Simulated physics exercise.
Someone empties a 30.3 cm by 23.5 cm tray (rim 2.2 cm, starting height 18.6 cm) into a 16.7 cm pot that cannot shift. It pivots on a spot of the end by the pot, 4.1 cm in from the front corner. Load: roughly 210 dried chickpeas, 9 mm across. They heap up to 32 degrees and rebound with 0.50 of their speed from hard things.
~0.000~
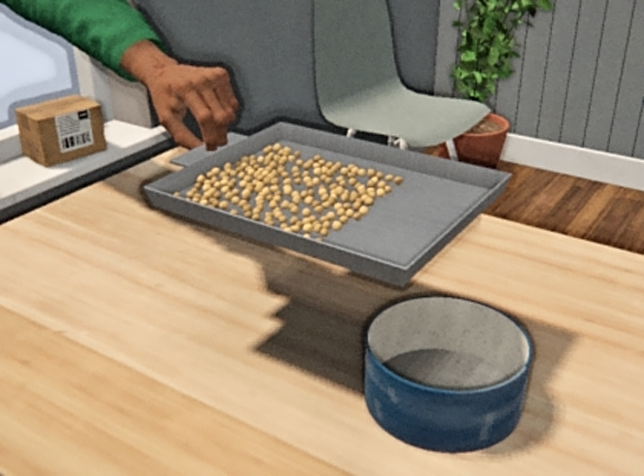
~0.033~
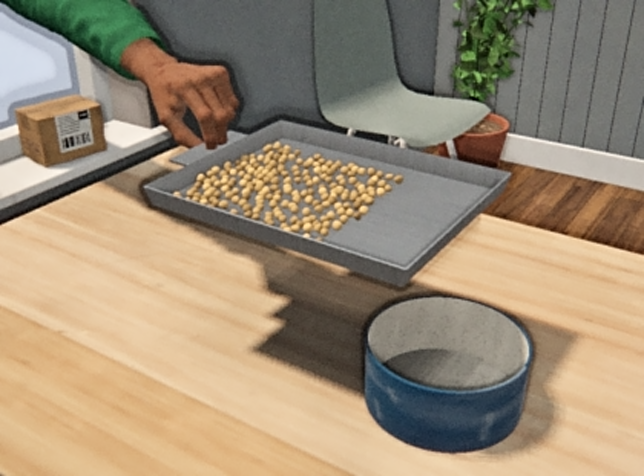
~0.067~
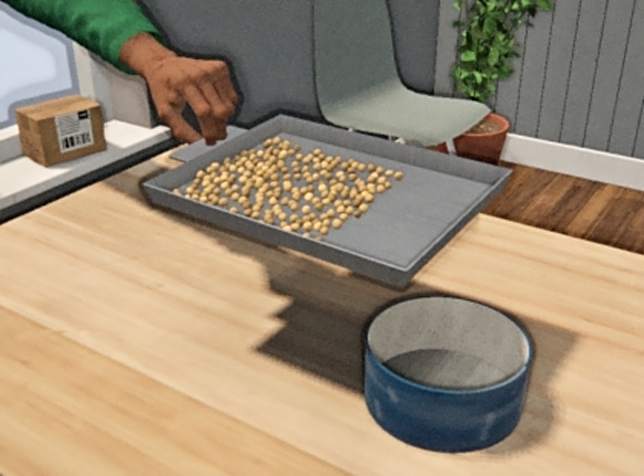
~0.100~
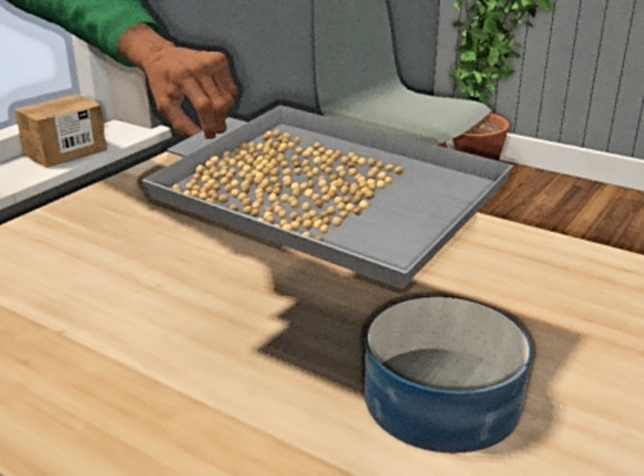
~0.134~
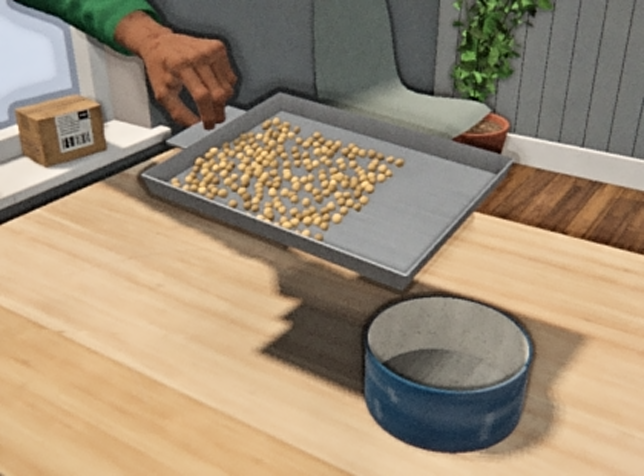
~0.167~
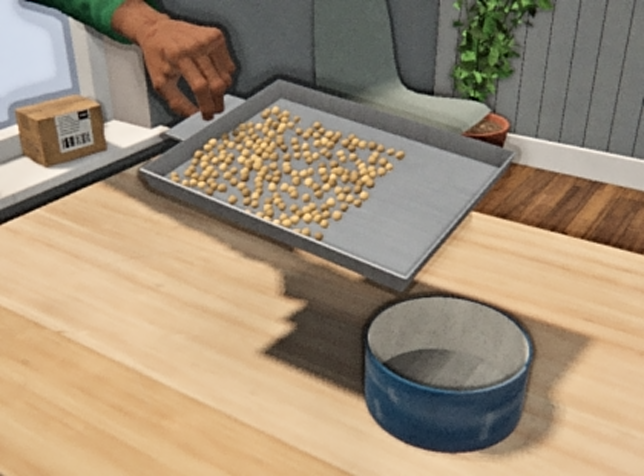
Gray tray of dried chickpeas tilting gradually toward its right front corner above a blue pot, a green-sleeved hand at its far left edge.
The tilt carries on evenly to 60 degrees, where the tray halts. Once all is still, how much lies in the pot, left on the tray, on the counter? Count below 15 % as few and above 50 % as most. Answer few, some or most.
In the pot: Few; left on the tray: Most; on the counter: Some.
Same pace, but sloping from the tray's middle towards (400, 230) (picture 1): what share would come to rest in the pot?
About 10 per cent.
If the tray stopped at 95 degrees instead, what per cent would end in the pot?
It would be near 0 per cent.
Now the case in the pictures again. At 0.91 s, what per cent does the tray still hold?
About 80 per cent.
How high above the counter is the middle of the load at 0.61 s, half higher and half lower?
Some 24 cm.
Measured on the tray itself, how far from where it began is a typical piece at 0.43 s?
About 2 cm.
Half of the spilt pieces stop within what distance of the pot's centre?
About 18 cm.
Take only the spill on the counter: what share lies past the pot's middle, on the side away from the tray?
About 90 per cent.
After 0.43 s, tilt 35 degrees; the tray holds 100 %, the pot 0 %.
After 0.61 s, tilt 52 degrees; the tray holds 100 %, the pot 0 %.
Then, at 0.91 s, tilt 60 degrees; the tray holds 80 %, the pot 0 %.
At rest (1.8 s), pot 0 %, tray 75 %, counter 25 %.
